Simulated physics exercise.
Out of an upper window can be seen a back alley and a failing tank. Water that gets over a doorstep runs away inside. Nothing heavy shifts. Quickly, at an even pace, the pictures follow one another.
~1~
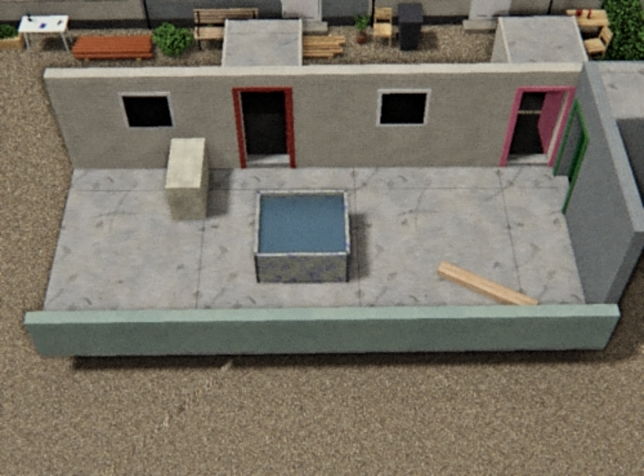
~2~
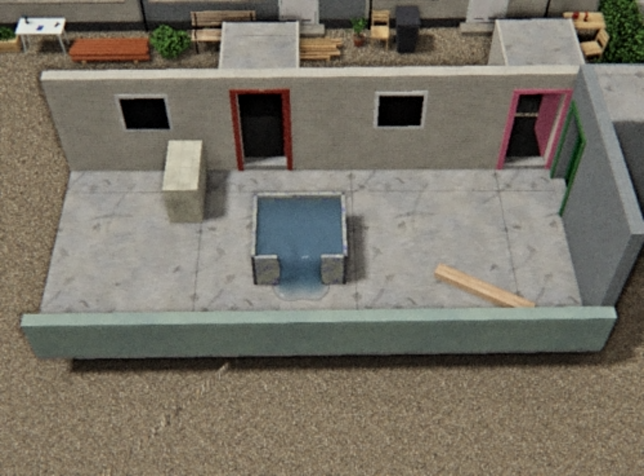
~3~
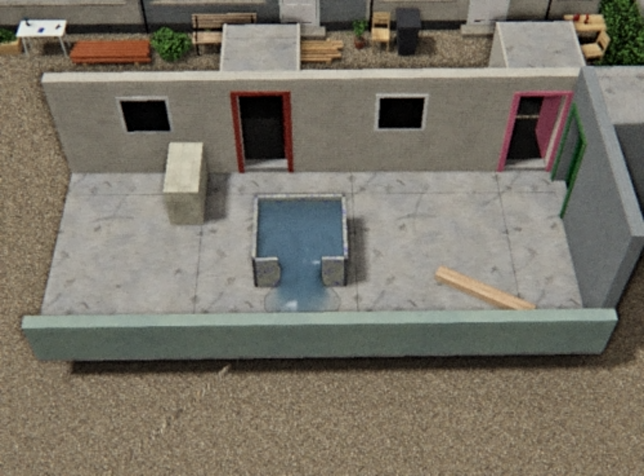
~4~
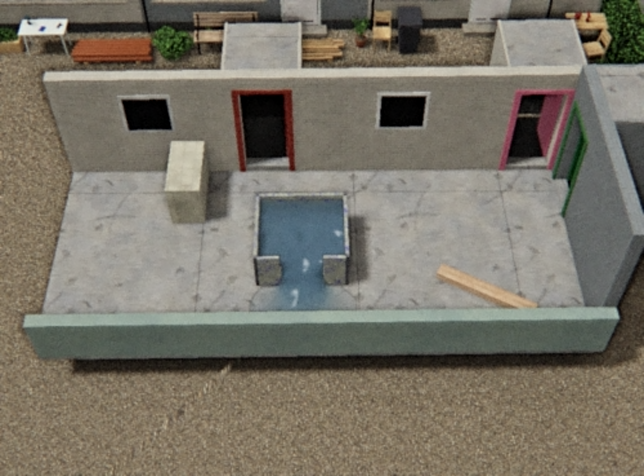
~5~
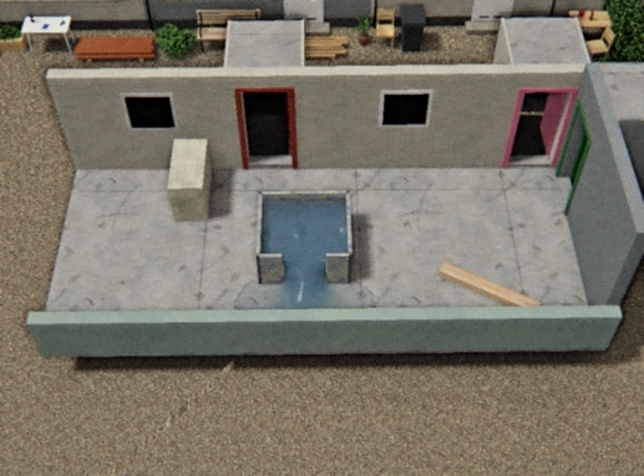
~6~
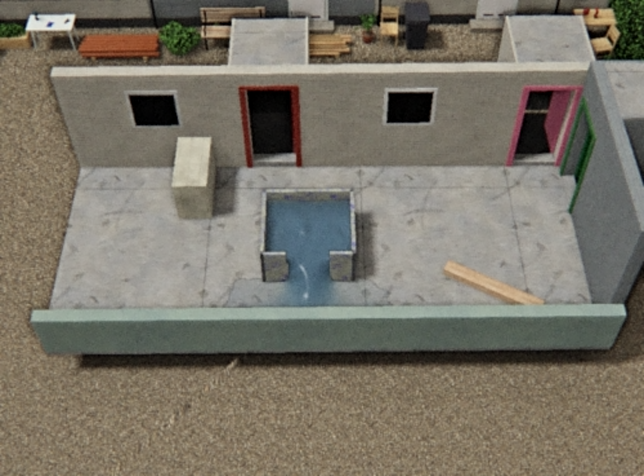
In a walled back yard, water pours through a gap in the tank's front and spreads.
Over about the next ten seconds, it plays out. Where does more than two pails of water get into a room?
The red door lets in two pails or less; the green door lets in more than two pails; the pink door lets in two pails or less.
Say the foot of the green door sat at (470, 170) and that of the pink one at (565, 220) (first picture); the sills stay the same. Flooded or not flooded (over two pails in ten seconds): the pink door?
Lab note: Pink door falls short.
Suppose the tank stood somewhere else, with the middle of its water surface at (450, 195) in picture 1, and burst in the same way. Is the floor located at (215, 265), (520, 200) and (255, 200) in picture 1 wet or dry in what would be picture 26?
Soaked, soaked, spared.
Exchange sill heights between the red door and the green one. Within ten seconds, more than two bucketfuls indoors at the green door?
Result - green door never crosses the line.
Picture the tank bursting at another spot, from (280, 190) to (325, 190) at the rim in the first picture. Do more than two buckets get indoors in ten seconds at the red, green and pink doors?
The red one tops the mark; the green one tops the mark; the pink one falls short.
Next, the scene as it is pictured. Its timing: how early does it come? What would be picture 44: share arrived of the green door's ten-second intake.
Result: 10 % of the ten-second total.
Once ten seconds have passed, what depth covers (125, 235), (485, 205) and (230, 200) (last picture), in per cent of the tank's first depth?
2, 6 and 0 in a hundred, in turn.
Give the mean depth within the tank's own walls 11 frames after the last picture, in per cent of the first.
Somewhere near 46 %, give or take.
A moment on, water covers 20 % of the floor; the red door not reached, the green door not reached, the pink door not reached.
Next, water covers 35 % of the floor; the red door not reached, the green door not reached, the pink door not reached.
Then, water covers 55 % of the floor; the red door not reached, the green door not reached, the pink door not reached.
Later, water covers 70 % of the floor; the red door not reached, the green door under two buckets in, the pink door under two buckets in.
In the end, water covers 90 % of the floor; the red door wet at the sill, nothing in, the green door over two buckets in, the pink door under two buckets in.
